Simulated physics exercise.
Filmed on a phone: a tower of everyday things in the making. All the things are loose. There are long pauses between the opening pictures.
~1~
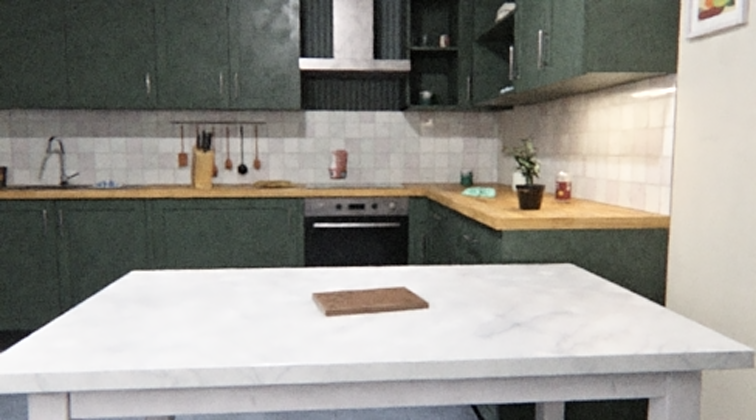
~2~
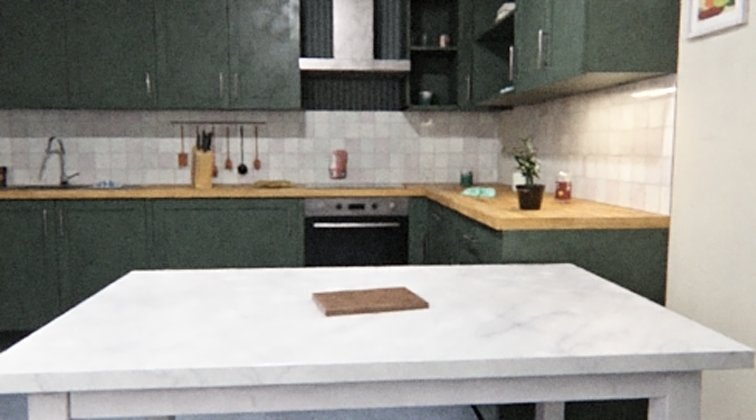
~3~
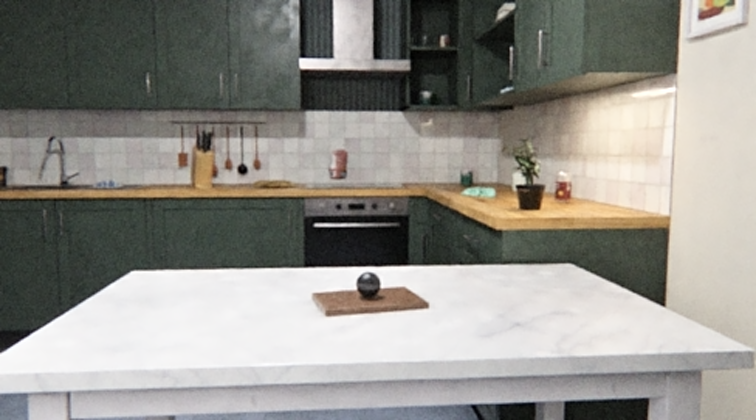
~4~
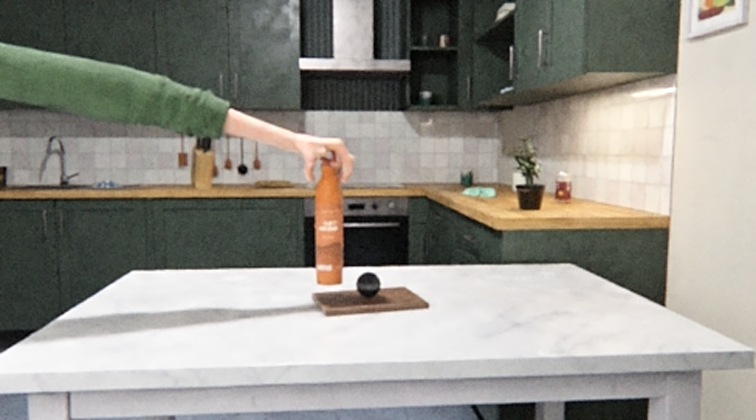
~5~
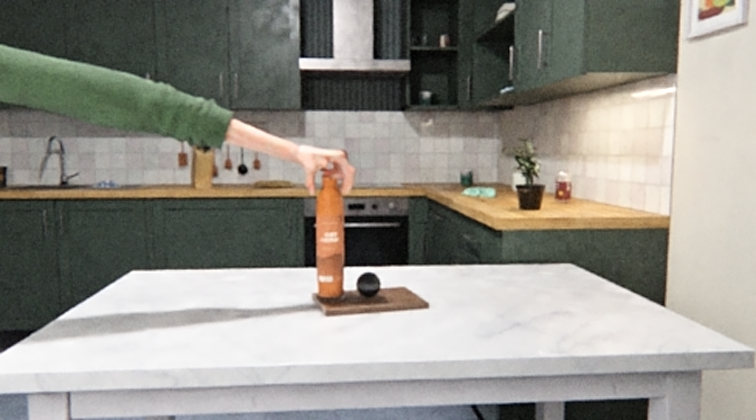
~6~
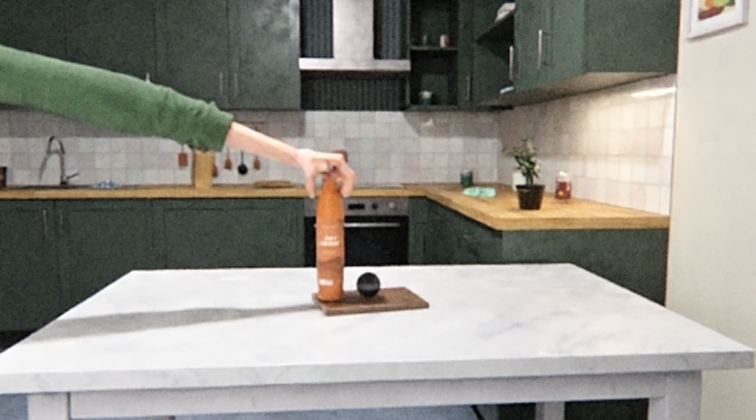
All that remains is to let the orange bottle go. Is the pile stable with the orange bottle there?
The pile keeps its balance.
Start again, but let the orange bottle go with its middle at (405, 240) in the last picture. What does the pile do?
Then it stays up.
Then, 0.60 s on from there, no change.
Then, 1.20 s on from there, orange bottle resting near (330, 241).
In the end, all 3 unmoved. At the end, from the last picture's camera, orange bottle near (330, 241). The pile stays up.
